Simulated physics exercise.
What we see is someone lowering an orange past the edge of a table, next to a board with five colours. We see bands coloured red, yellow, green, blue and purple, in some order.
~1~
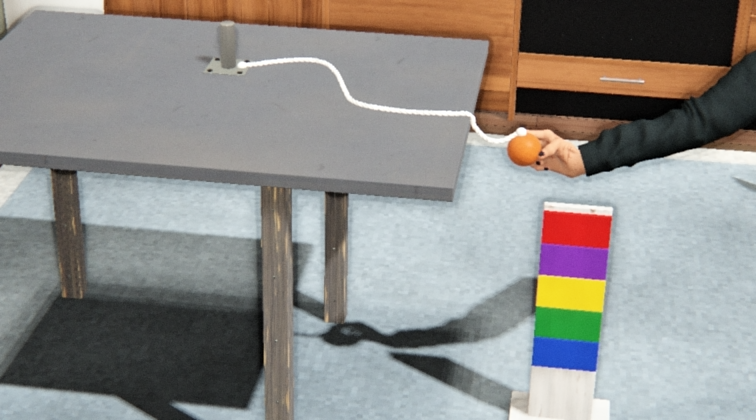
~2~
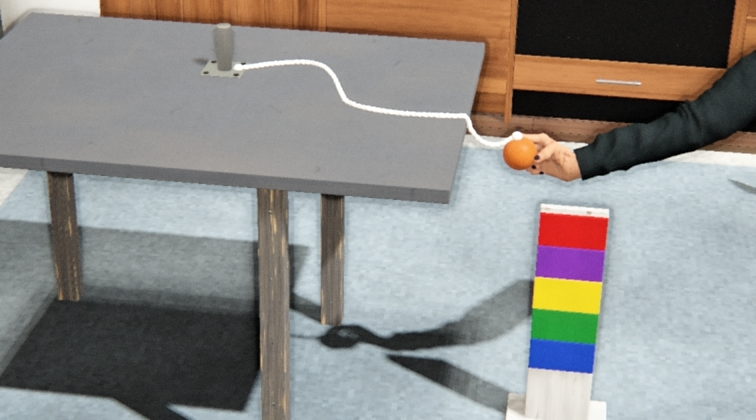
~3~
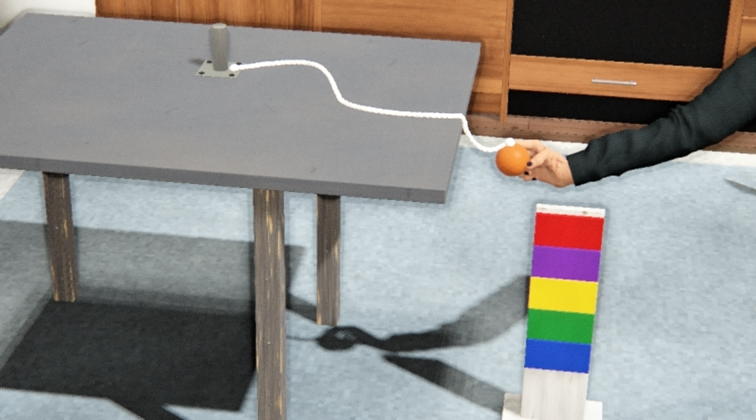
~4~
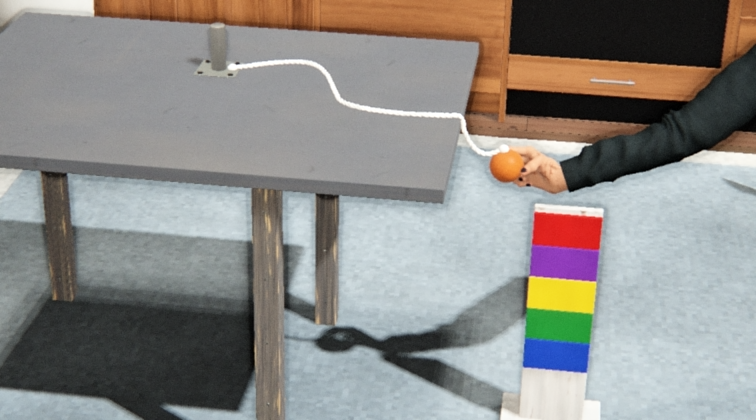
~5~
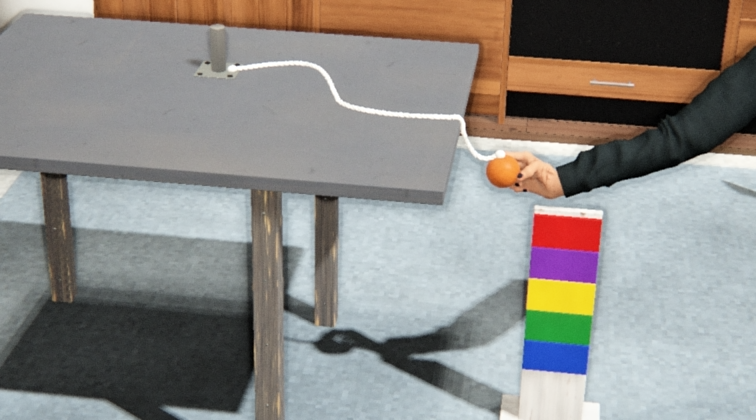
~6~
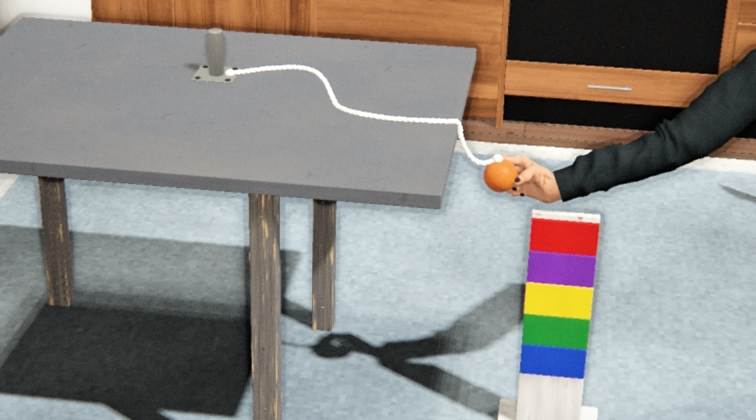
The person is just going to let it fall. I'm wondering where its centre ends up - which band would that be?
That would be the purple band.
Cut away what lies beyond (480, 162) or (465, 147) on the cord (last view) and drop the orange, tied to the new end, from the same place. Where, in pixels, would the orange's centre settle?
It would end up close to (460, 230), then close to (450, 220).
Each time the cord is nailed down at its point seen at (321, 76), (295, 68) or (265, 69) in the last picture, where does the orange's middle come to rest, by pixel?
Estimated spots in sequence: (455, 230), (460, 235), (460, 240).
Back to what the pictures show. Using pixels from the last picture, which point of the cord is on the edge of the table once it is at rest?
At (387, 118).
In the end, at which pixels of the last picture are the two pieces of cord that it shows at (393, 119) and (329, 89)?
(464, 114) for the first, (366, 91) for the second.
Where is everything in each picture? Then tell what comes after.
The first frame shows orange (524, 149); red (576, 231); purple (573, 263); yellow (570, 294); green (568, 325); blue (565, 355).
The second frame shows orange (520, 154); cord through (267, 64) (327, 69) (341, 93) (389, 112) (457, 116).
The third frame shows orange (513, 160).
The fourth frame shows orange (507, 166); cord through (261, 64) (322, 69) (335, 93) (384, 112) (451, 116).
The fifth frame shows orange (503, 172).
The sixth frame shows orange (501, 176); cord through (259, 70) (319, 75) (333, 98) (381, 117) (449, 122).
Soon after, orange near (434, 250); level with purple.
After that, orange near (472, 248); level with purple.
In the end, orange near (460, 248); level with purple. Its middle rests at the purple band.
